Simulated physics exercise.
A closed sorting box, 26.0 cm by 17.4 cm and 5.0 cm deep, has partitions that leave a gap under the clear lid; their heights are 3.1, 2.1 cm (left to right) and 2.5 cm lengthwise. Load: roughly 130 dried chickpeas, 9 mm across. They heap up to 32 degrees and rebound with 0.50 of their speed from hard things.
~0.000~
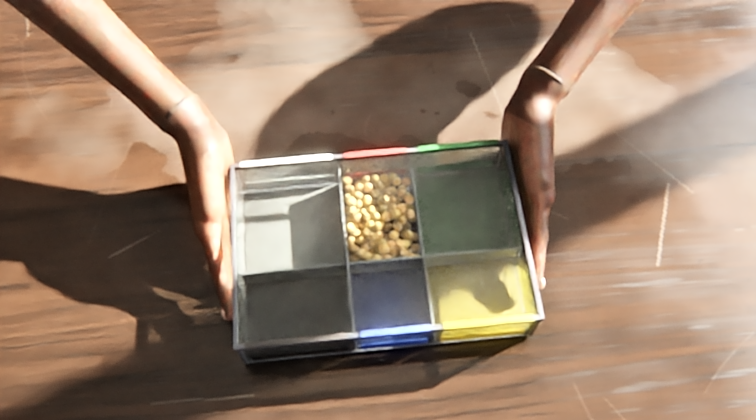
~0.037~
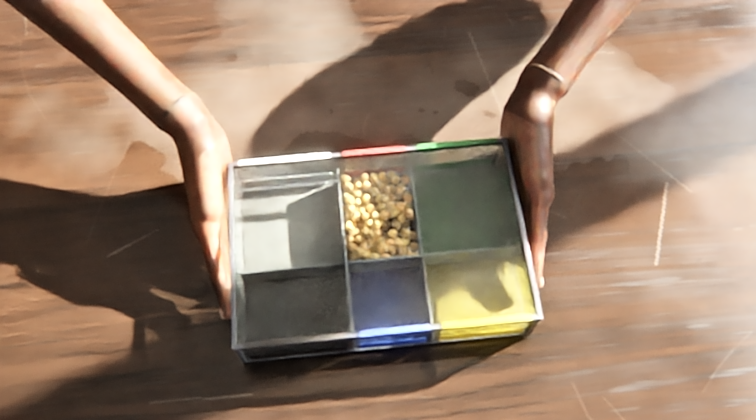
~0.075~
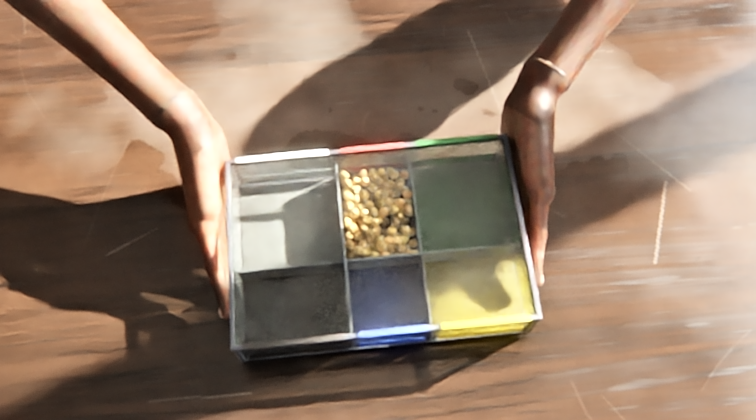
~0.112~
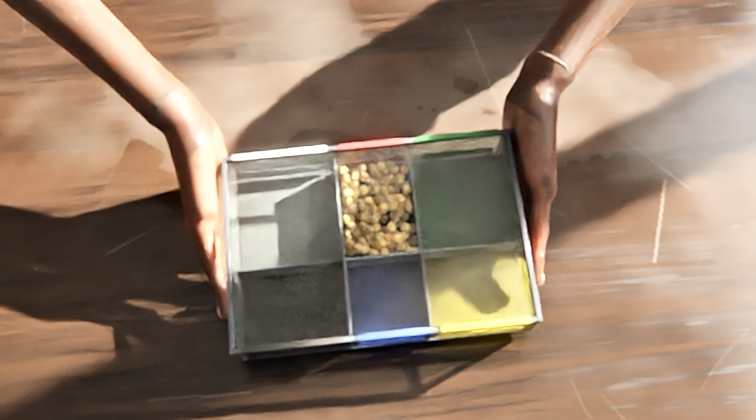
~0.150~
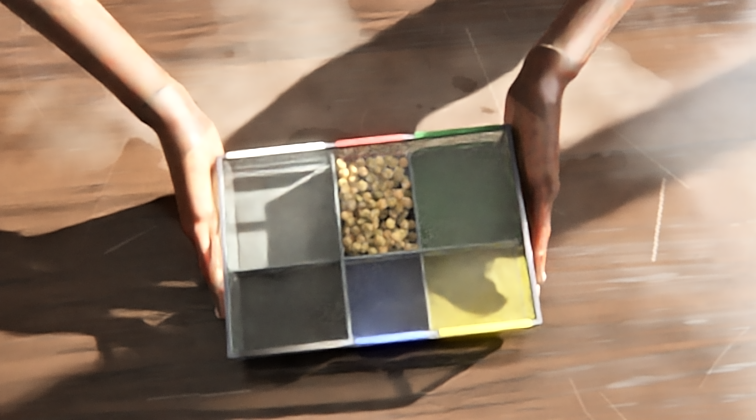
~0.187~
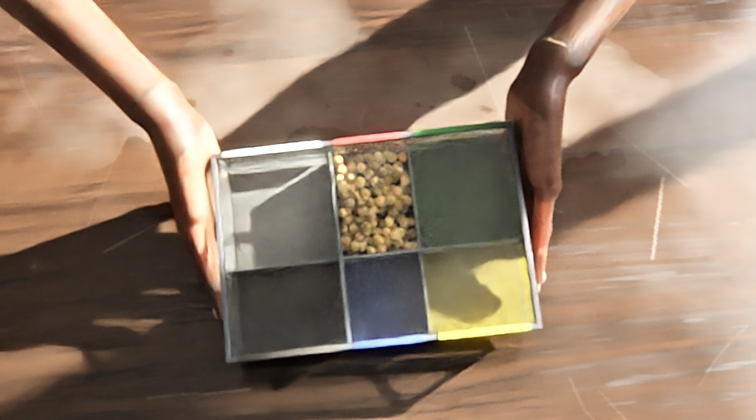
Clear-lidded sorting box of dried chickpeas tilting slightly toward its left front corner, held by two hands above a wooden surface.
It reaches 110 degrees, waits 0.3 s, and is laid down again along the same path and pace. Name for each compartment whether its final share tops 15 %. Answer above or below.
Red compartment: Below; blue compartment: Above; green compartment: Below; yellow compartment: Below; white compartment: Below; black compartment: Above.
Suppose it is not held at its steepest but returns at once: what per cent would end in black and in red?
Black 40; red 0.
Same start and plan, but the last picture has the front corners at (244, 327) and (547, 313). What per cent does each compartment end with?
Red 0, blue 0, green 25, yellow 75, white 0, black 0.
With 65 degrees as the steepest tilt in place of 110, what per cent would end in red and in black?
In that case red 80; black 5.
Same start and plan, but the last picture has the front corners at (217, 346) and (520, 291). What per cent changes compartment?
In that case some 85 per cent.
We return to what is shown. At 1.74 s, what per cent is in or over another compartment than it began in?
Some 100 per cent.
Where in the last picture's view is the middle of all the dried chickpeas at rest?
Around (360, 325).
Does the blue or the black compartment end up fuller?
The blue one has more.
Then, at 1.12 s, tilt 110 degrees; red 5 %, blue 60 %, yellow 5 %, black 30 %.
Then, at 1.74 s, tilt 59 degrees; blue 60 %, yellow 5 %, black 40 %.
Then, at 2.41 s, tilt 0 degrees; blue 55 %, yellow 5 %, black 40 %.
At rest (2.8 s), red 0 %, blue 55 %, green 0 %, yellow 5 %, white 0 %, black 40 %.
